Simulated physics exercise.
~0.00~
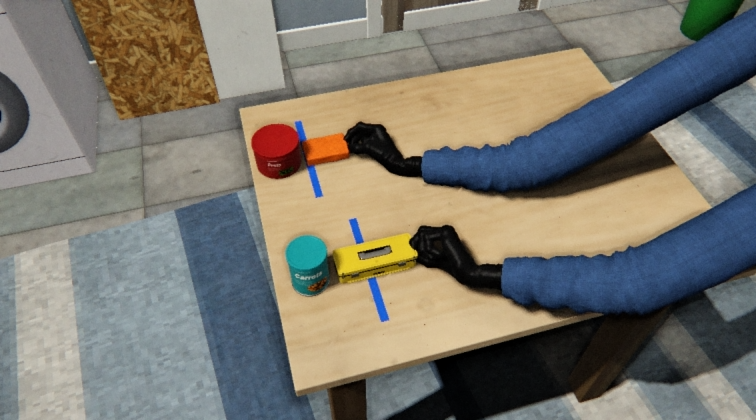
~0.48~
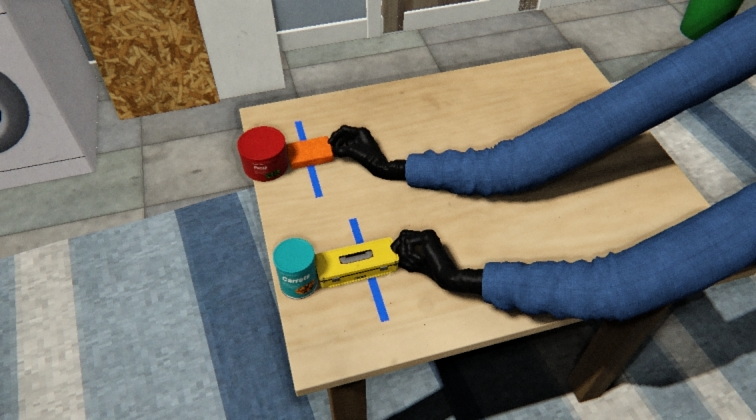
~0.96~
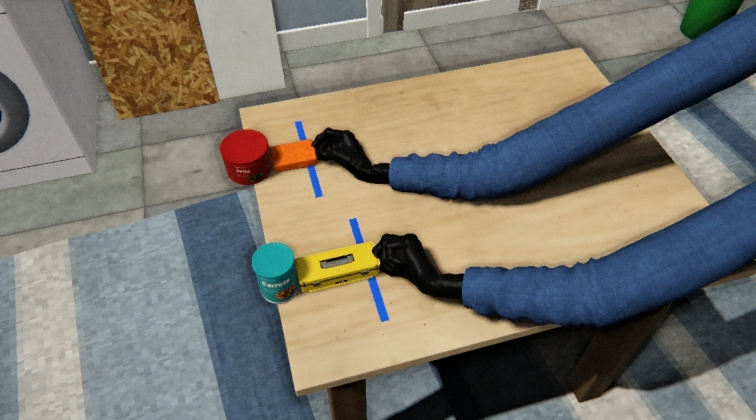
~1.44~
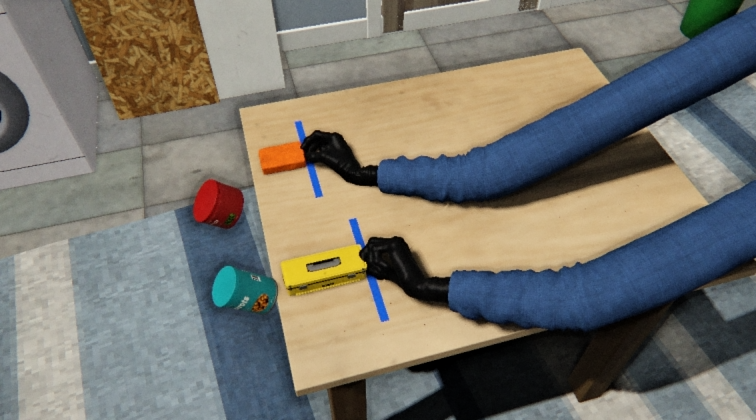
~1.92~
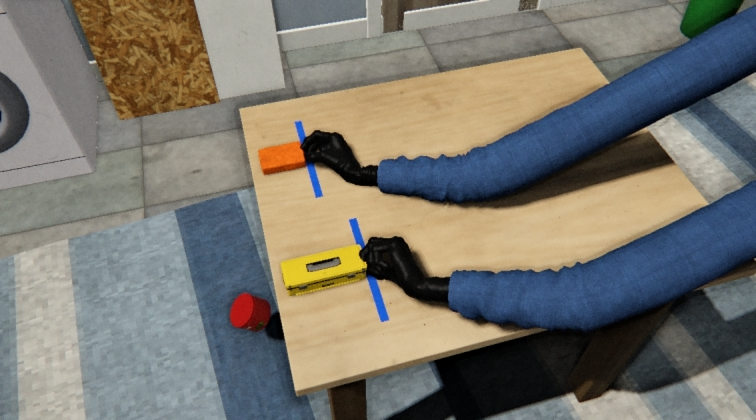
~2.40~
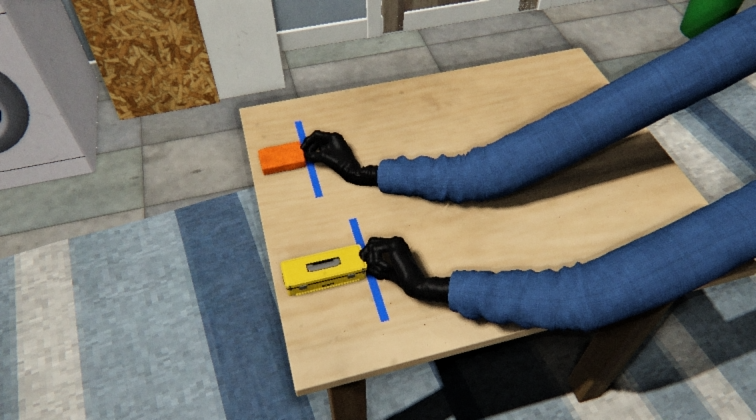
On a wooden table, gloved hands slide two blocks left, pushing two pots off the edge.
